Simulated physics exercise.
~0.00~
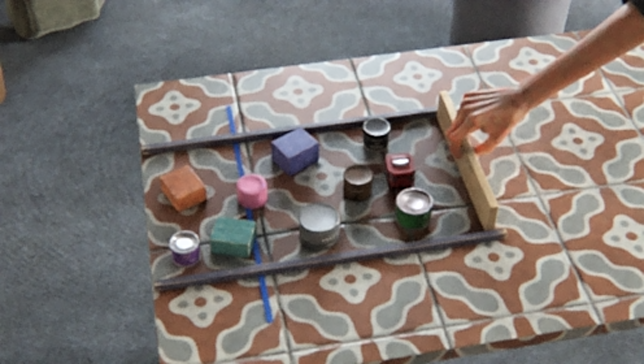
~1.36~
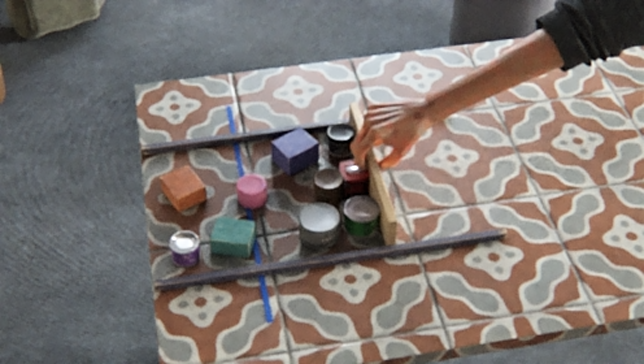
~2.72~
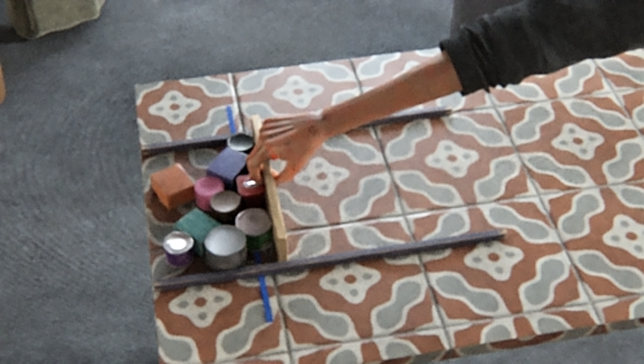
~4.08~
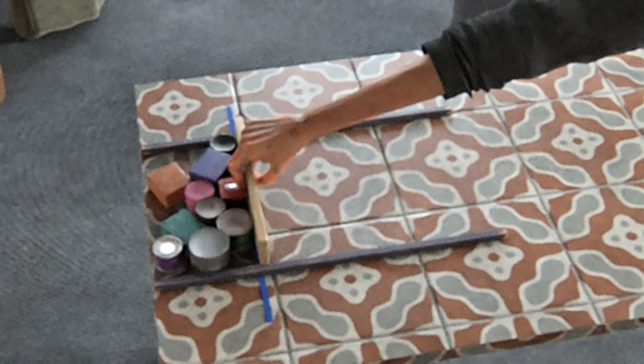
On a patterned tile surface, a hand slid an upright wooden board leftward between two dark rails, sweeping small pots, tins and colourful blocks together until they sat packed in a tight cluster at the left, with the board near the blue tape and nothing fallen off.
